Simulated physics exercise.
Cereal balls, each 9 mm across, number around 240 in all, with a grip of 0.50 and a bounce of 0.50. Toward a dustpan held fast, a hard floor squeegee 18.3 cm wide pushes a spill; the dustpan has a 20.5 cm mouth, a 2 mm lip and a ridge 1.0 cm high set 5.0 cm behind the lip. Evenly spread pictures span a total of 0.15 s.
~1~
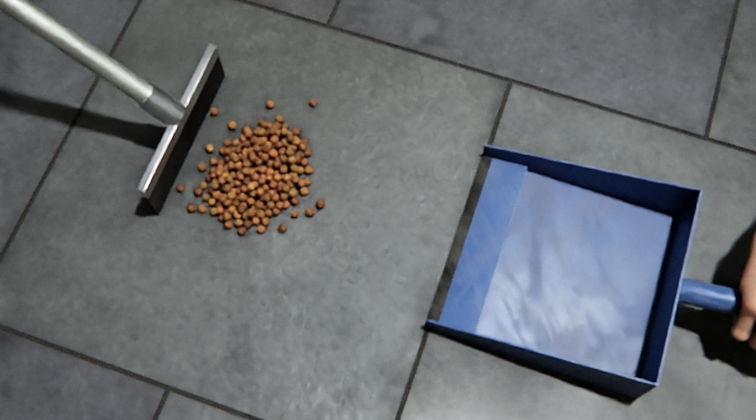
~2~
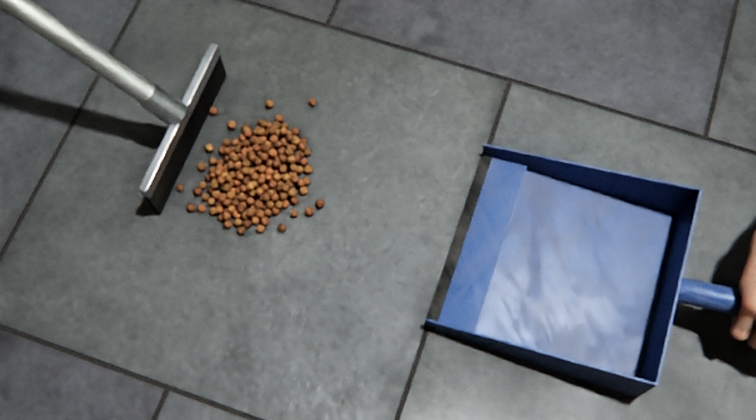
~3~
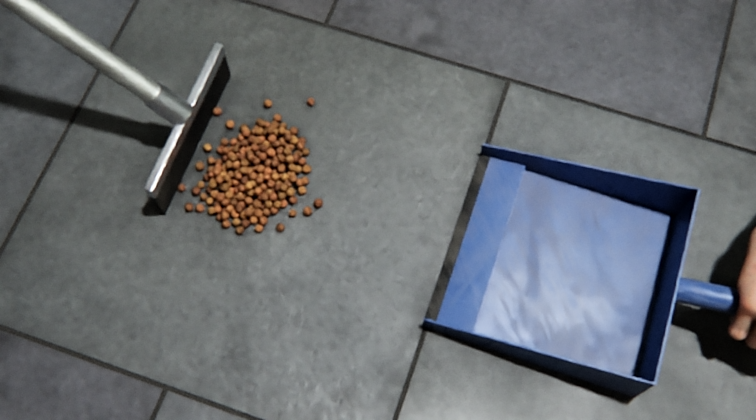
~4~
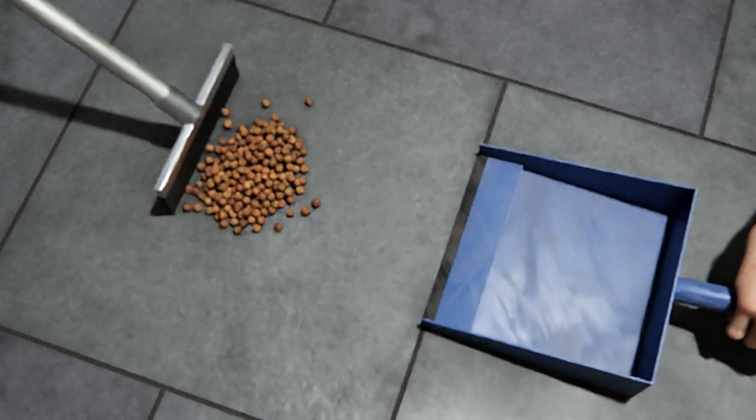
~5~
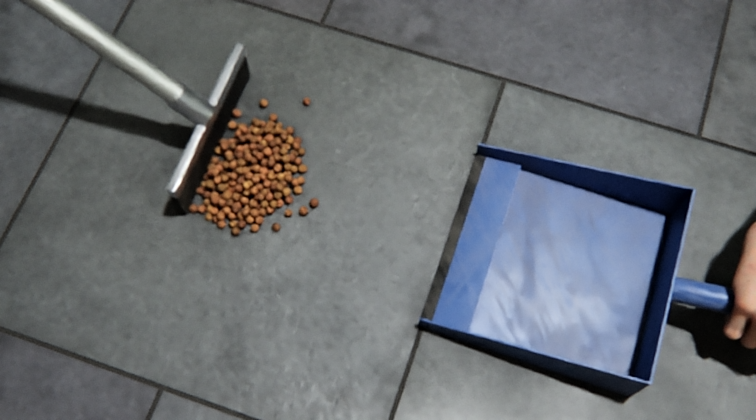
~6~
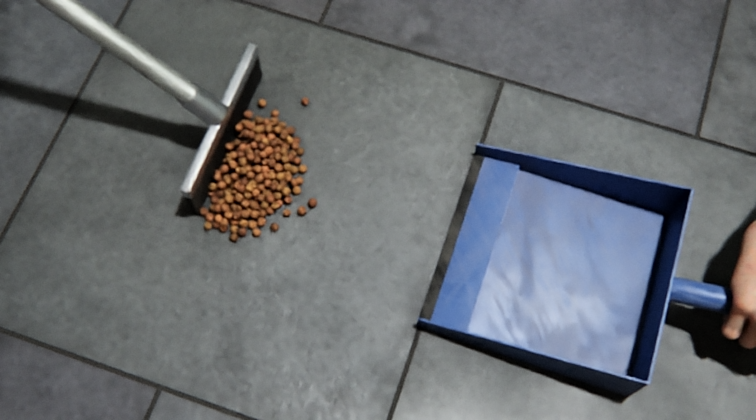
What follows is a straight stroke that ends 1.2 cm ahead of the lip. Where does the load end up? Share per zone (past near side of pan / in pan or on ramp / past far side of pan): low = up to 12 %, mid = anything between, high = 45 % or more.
Near side - low, pan - mid, far side - mid.
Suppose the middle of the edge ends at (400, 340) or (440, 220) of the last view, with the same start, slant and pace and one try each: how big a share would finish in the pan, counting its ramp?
I'd expect around 20 percent, then around 70 percent.
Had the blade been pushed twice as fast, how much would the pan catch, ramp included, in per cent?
About 45 %.
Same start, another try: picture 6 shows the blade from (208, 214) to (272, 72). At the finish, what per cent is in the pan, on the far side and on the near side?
That ends as pan 70, far 5, and near 10.
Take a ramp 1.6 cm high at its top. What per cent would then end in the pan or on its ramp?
In that case roughly 30 percent.
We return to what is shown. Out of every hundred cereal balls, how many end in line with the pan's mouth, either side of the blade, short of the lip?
It comes to some 45 percent.
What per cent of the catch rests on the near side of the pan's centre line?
I'd say near 10 per cent.
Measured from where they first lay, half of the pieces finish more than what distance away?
24 cm or thereabouts.
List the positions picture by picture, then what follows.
Blade from (145, 192) to (213, 53), moved 0.0 cm, 0 of the pieces shifted so far; middle of the pieces at (259, 171); pan at (574, 276), in the first picture.
Blade from (147, 192) to (215, 52), moved 0.2 cm, 0 of the pieces shifted so far; middle of the pieces at (259, 170), in the second picture.
Blade from (152, 192) to (220, 52), moved 1.0 cm, 1 of the pieces shifted so far; middle of the pieces at (257, 170), in the third picture.
Blade from (161, 192) to (229, 52), moved 2.2 cm, 3 of the pieces shifted so far; middle of the pieces at (255, 170), in the fourth picture.
Blade from (174, 192) to (241, 52), moved 3.7 cm, 44 of the pieces shifted so far; middle of the pieces at (253, 169), in the fifth picture.
Blade from (188, 192) to (253, 53), moved 5.3 cm, 160 of the pieces shifted so far; middle of the pieces at (256, 170); pan at (565, 275), in the sixth picture.
Then, 0.25 s after the last picture, middle of the blade 14 cm from the lip; 0 % over the lip, far side 5 %, near side 0 %.
Then, 0.42 s after the last picture, middle of the blade 6 cm from the lip; 0 % over the lip, far side 15 %, near side 0 %.
Then, 0.72 s after the last picture, middle of the blade 1 cm from the lip; 35 % over the lip, far side 20 %, near side 0 %.
In the end, near side 0 %, pan 35 %, far side 20 %, in front of the lip or behind the blade 45 %.
